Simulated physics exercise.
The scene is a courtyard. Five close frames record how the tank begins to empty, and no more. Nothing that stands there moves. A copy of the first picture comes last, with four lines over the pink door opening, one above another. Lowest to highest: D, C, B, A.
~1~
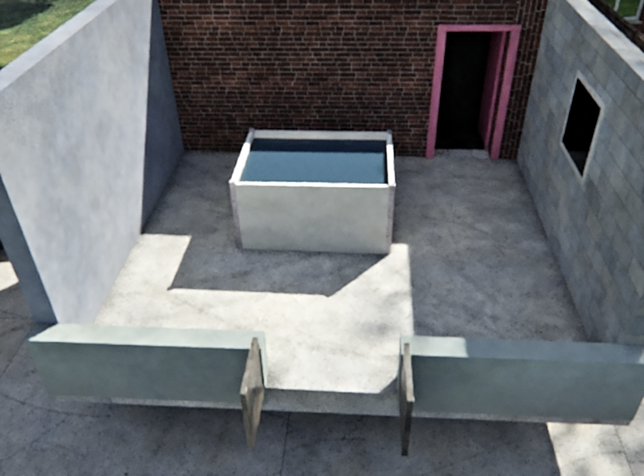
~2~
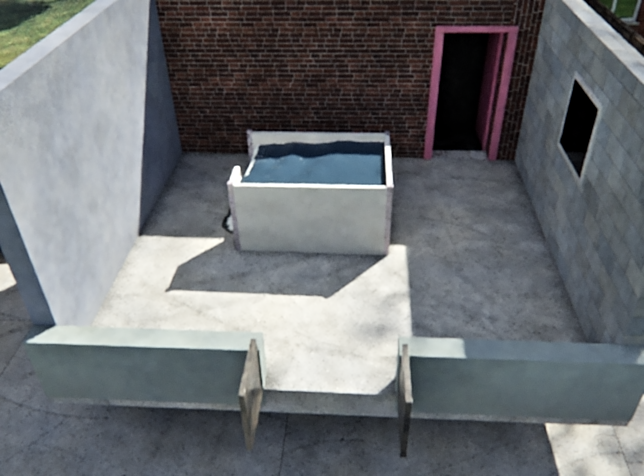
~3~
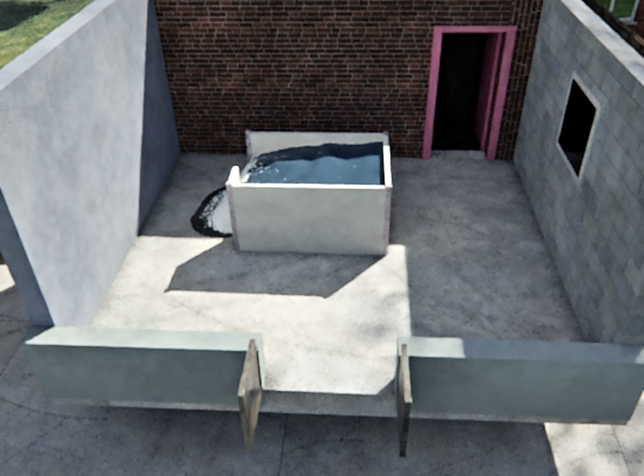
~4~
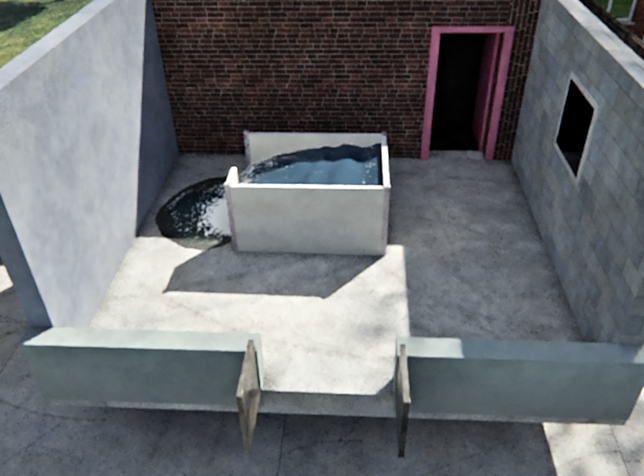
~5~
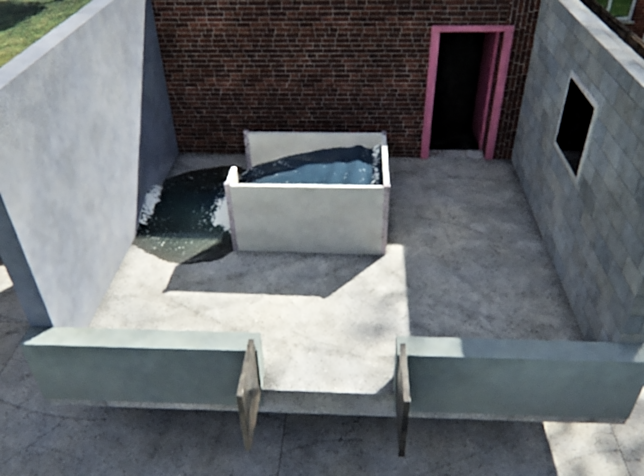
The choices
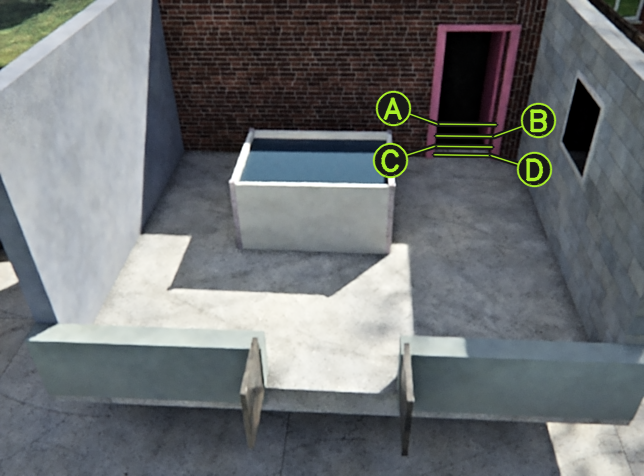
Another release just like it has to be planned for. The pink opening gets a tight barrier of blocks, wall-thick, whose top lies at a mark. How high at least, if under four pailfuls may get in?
That is mark C.
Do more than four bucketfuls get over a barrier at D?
Yes, that goes wrong.
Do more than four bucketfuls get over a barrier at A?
No, not at all.
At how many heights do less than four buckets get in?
Three.
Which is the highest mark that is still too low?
D it is.
On the marked copy, A at (466, 124); B at (464, 136); C at (463, 146); D at (462, 155); from the bottom up D, C, B, A.
Choosing A, nothing gets over.
Choosing B, nothing gets over.
Choosing C, a splash gets over, under a bucket.
Choosing D, some 15 bucketfuls get in.
